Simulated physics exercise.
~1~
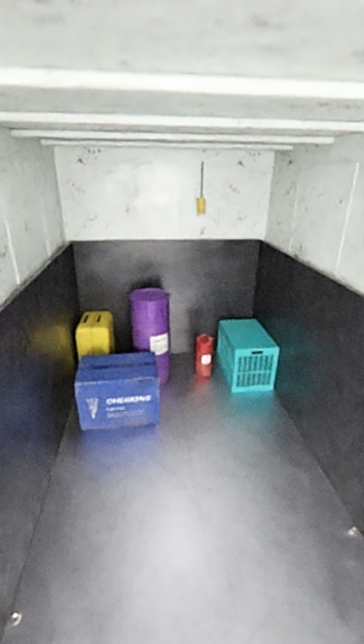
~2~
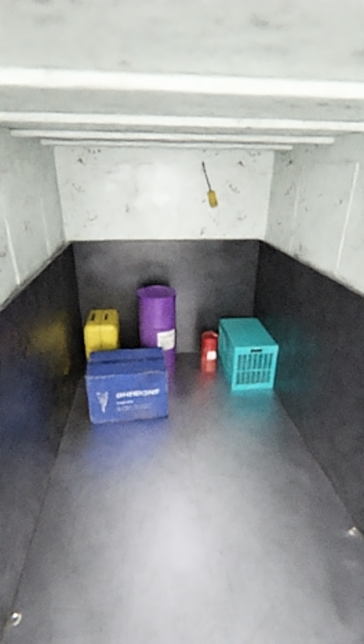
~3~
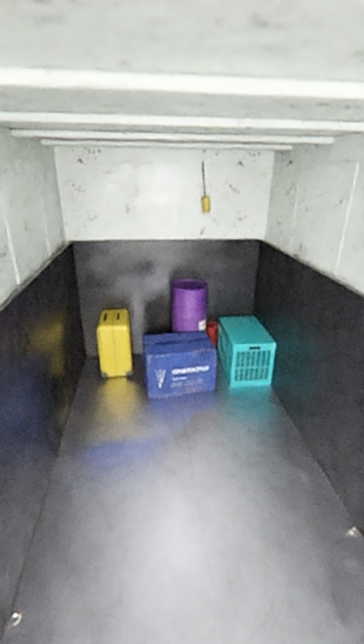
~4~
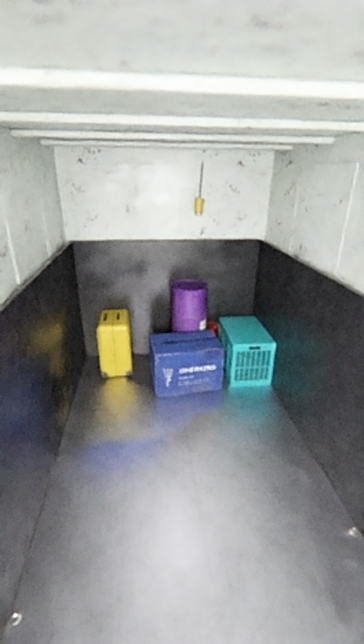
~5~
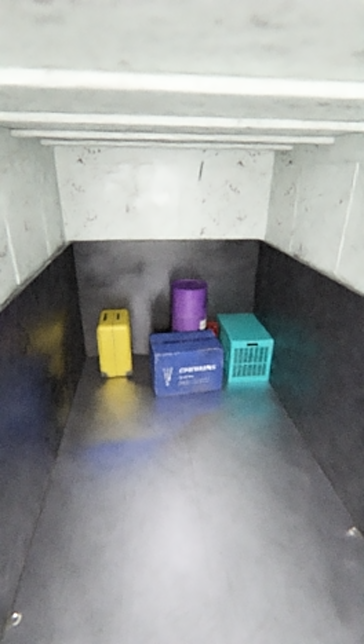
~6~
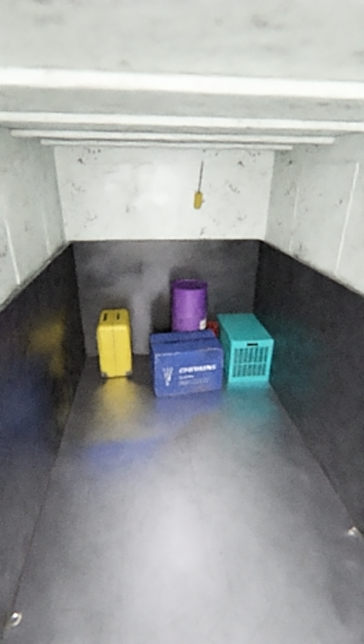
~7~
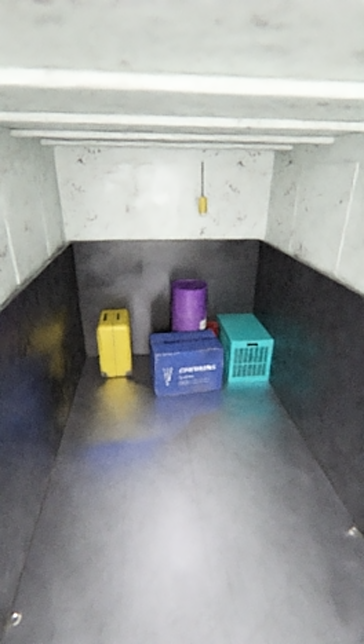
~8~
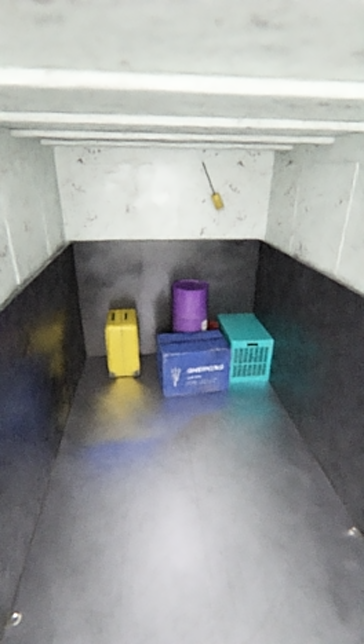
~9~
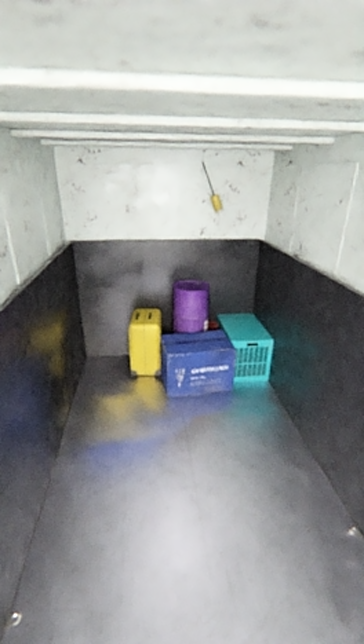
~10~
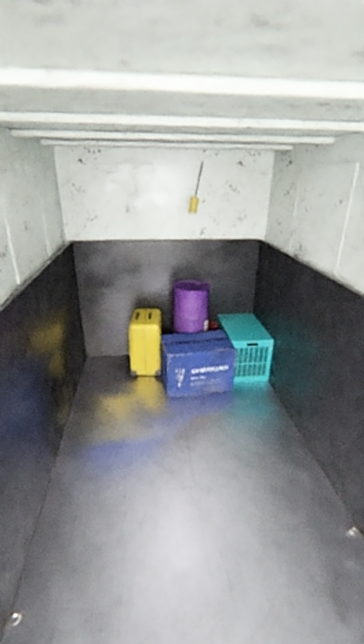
In a van's load bay, the blue box, purple drum and yellow case slide right, the box ending against the turquoise crate with the red canister mostly hidden behind, as a lamp swings; later the case slides right again and all rest upright, clustered together.
